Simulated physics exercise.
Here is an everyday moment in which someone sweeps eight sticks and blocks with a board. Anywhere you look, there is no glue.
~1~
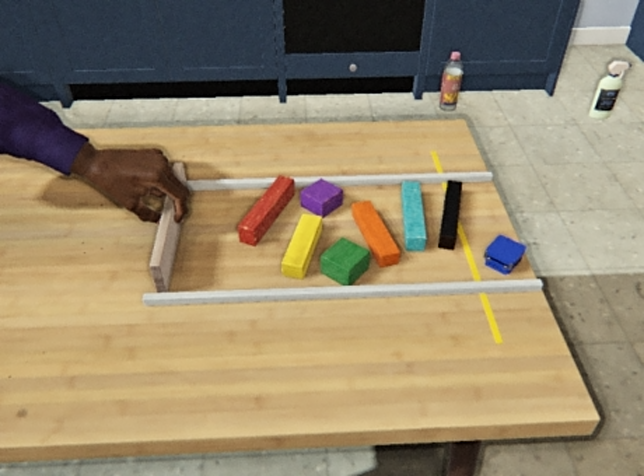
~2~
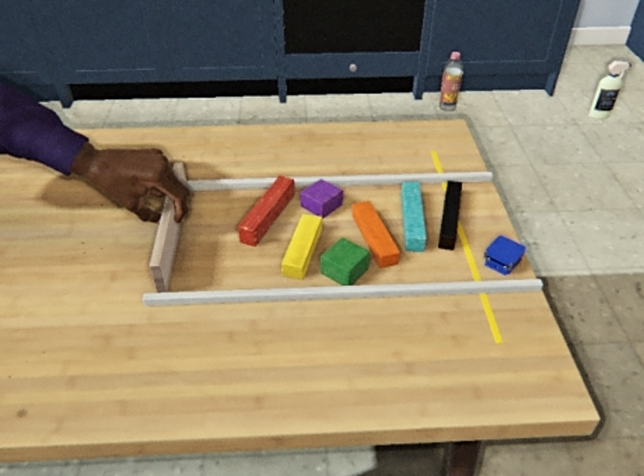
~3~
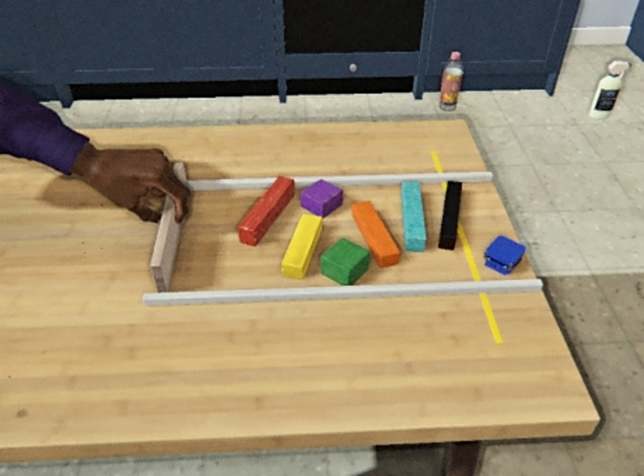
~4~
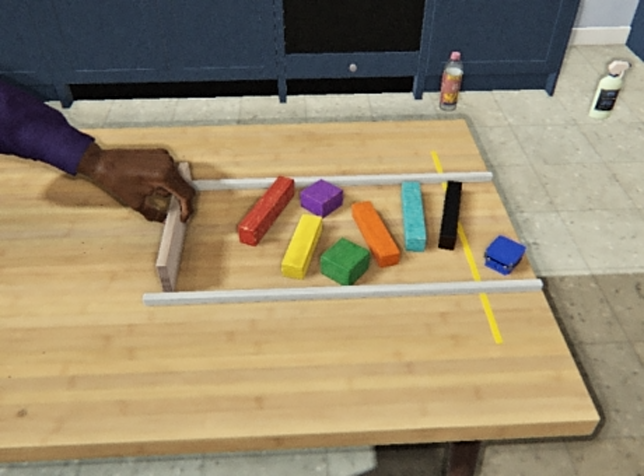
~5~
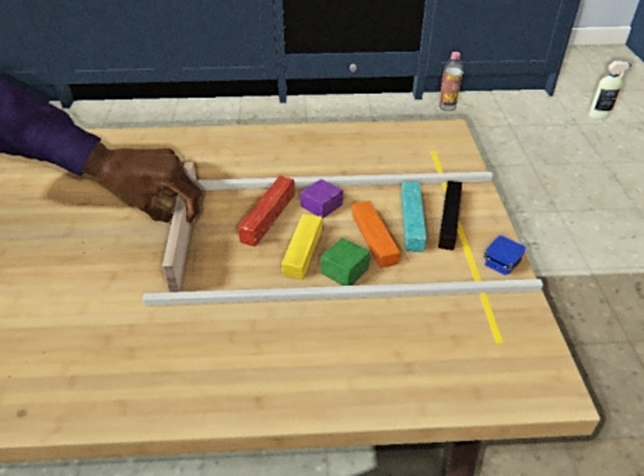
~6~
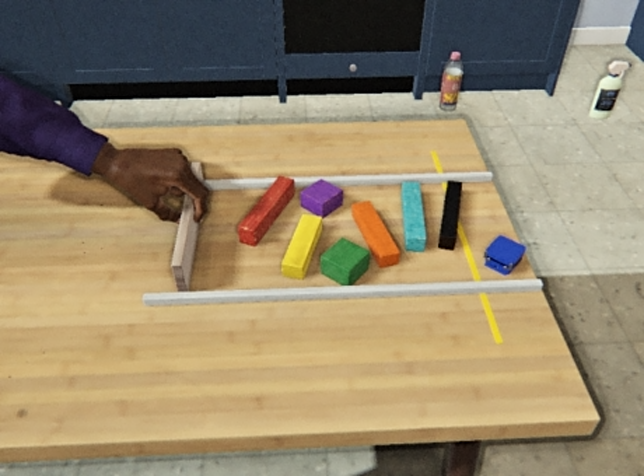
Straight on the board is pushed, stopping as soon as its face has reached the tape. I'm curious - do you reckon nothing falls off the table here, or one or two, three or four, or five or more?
Off the edge: Three or four.
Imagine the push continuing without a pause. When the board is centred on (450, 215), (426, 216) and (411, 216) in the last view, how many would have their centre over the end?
In order, that gives 3, then 1, then 0.
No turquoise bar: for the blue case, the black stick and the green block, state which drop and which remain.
Outcome for the blue case: It drops; for the black stick: It drops; for the green block: It stays.
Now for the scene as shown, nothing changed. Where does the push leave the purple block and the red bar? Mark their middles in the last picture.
About (490, 193), and the other about (463, 203).
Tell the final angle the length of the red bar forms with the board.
The angle is about 0 degrees.
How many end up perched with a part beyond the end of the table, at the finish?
It comes to 2.
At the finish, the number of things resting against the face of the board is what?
Contact count: 2.
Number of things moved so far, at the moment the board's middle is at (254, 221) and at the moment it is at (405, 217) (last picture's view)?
1, then 8.
A little later, none off yet; blue case at rest near (504, 256); black stick at rest near (451, 214); turquoise bar at rest near (413, 215).
When it is over, the number that fall off is three or four; down, orange bar, turquoise bar, black stick and blue case.
